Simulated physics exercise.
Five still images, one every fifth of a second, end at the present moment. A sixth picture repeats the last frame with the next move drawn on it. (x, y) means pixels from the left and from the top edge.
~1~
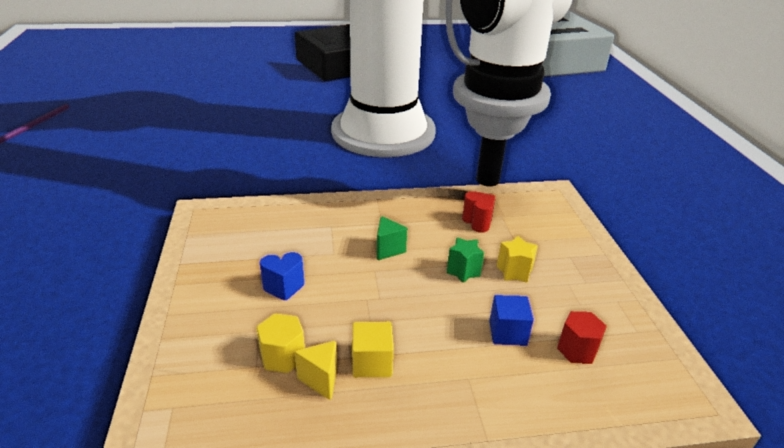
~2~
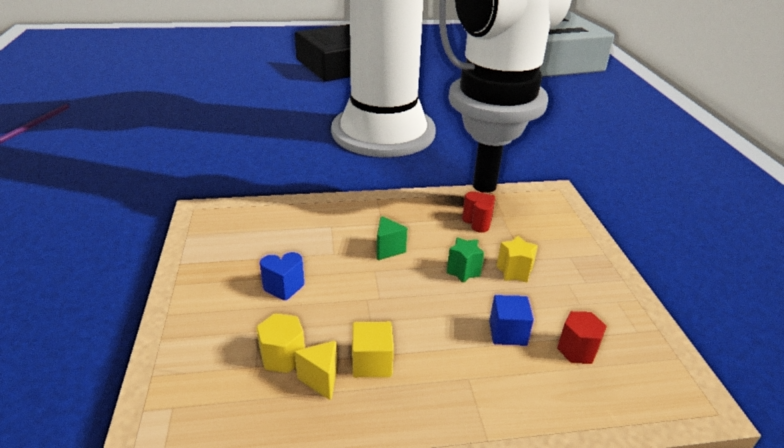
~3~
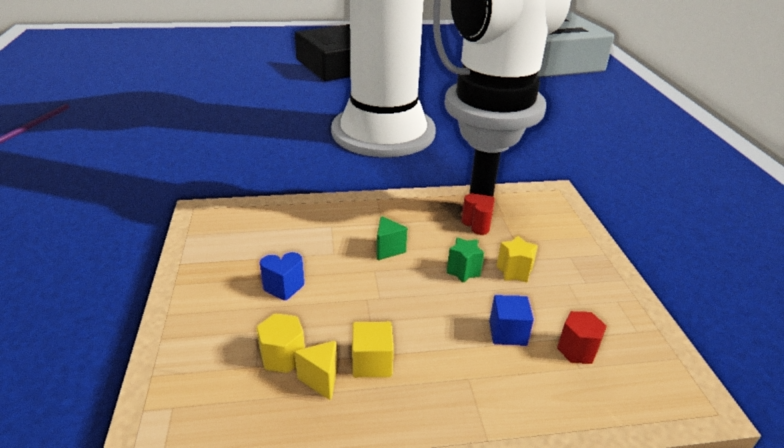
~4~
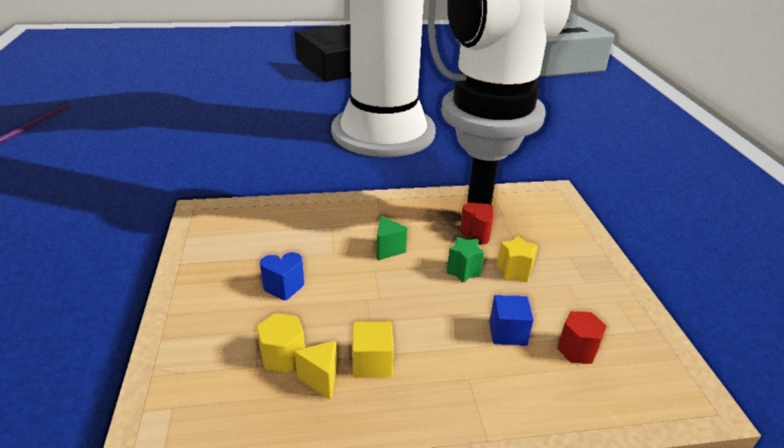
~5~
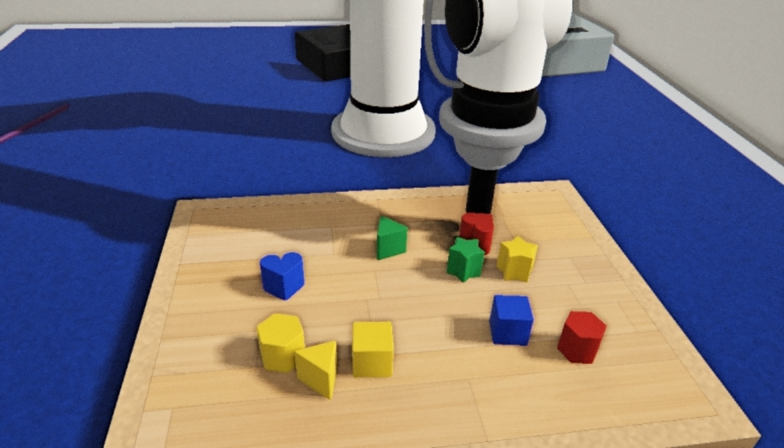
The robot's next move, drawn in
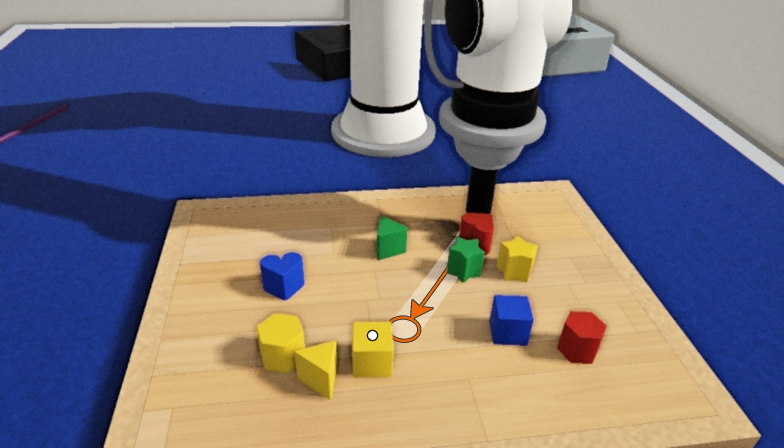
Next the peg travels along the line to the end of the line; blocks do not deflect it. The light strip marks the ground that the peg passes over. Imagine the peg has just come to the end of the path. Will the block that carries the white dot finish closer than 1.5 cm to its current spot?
Final answer: Yes.
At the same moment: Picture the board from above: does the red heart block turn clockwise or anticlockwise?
Spin direction: Counter-clockwise.
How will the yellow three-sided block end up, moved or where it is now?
It is not moved.
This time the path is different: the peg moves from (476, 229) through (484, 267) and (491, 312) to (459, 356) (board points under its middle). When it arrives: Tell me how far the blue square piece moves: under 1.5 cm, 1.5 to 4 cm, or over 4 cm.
It is going to finish 1.5 to 4 cm from where it is now.
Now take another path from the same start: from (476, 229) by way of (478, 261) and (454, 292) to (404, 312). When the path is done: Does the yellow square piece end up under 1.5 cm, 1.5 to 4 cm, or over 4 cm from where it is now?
The yellow square piece moves under 1.5 cm.
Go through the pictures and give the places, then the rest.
The first frame shows lower end of the peg (488, 181), tops of blocks, yellow three-sided block (320, 354), yellow square piece (373, 335), green star-shaped block (467, 247), red heart block (482, 199).
The second frame shows peg (484, 187), blocks as before.
The third frame shows peg (481, 194), red heart block (481, 201).
The fourth frame shows peg (479, 202), red heart block (480, 210).
The fifth frame shows peg (478, 212), yellow three-sided block (320, 354), yellow square piece (373, 335), green star-shaped block (467, 247), red heart block (480, 220).
The drawn path runs in a line from (476, 229) to (404, 329); the dot is on the yellow square piece.
What follows on the original path. One third of the way, peg (458, 240); green star-shaped block (465, 259), turned 20° clockwise; red heart block (483, 245), turned 50° anticlockwise.
Two thirds of the way, peg (434, 273); green star-shaped block (466, 268); red heart block (484, 246), turned 60° anticlockwise.
At the end, peg (405, 310); yellow three-sided block not moved; yellow square piece not moved; green star-shaped block (466, 268); red heart block (484, 246), turned 60° anticlockwise.
